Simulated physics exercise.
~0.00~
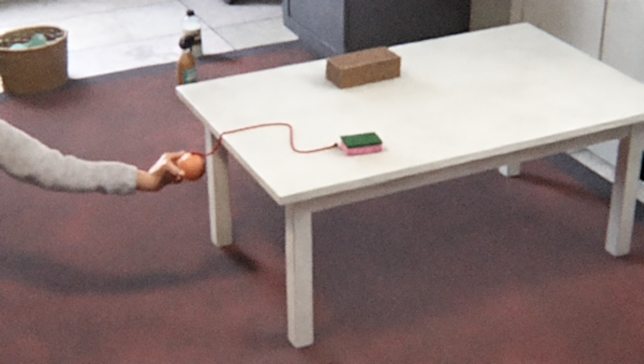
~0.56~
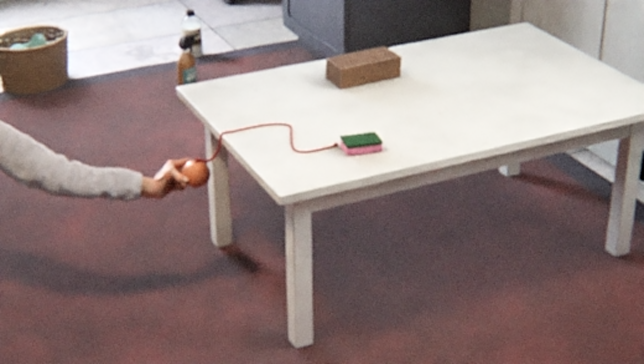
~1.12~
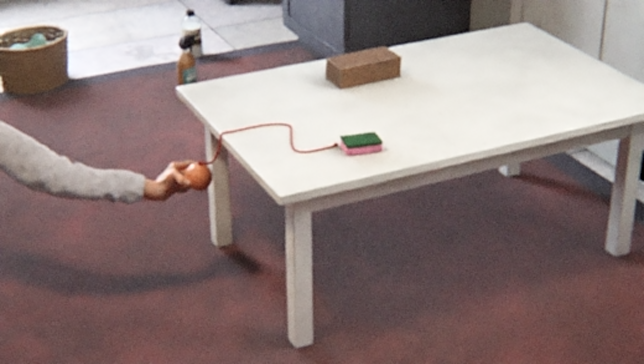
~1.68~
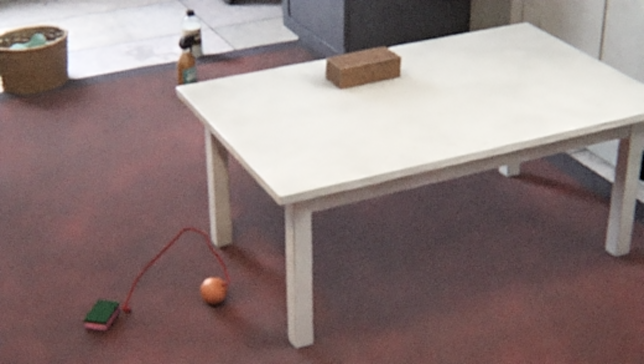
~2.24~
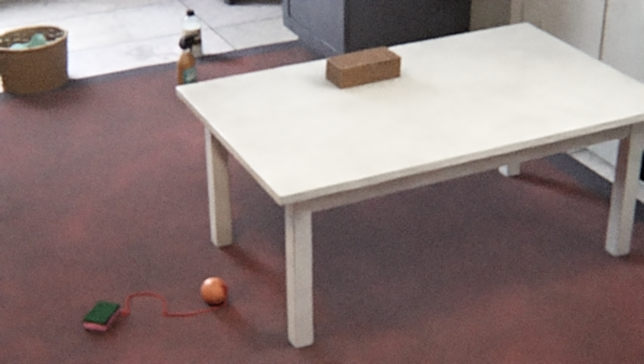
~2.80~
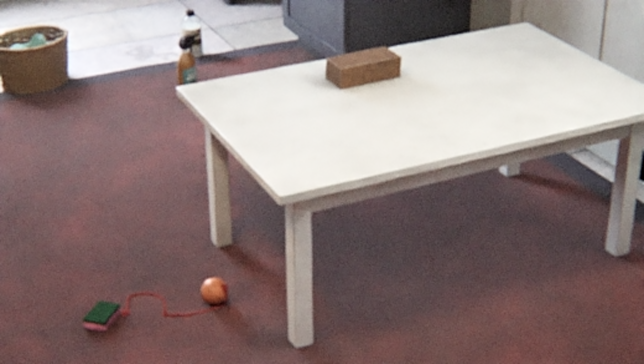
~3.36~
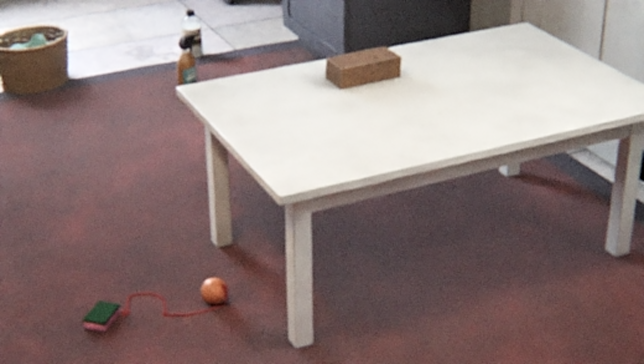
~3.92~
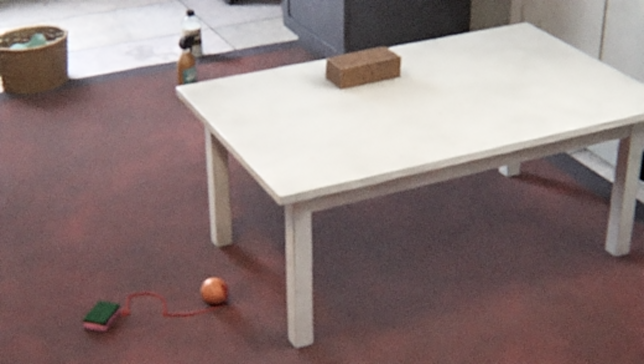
A hand held an orange on a red string beside a white table, with the other end tied to a sponge near a brick. The orange dropped to the floor and the sponge ended up there too, while the brick stayed put.
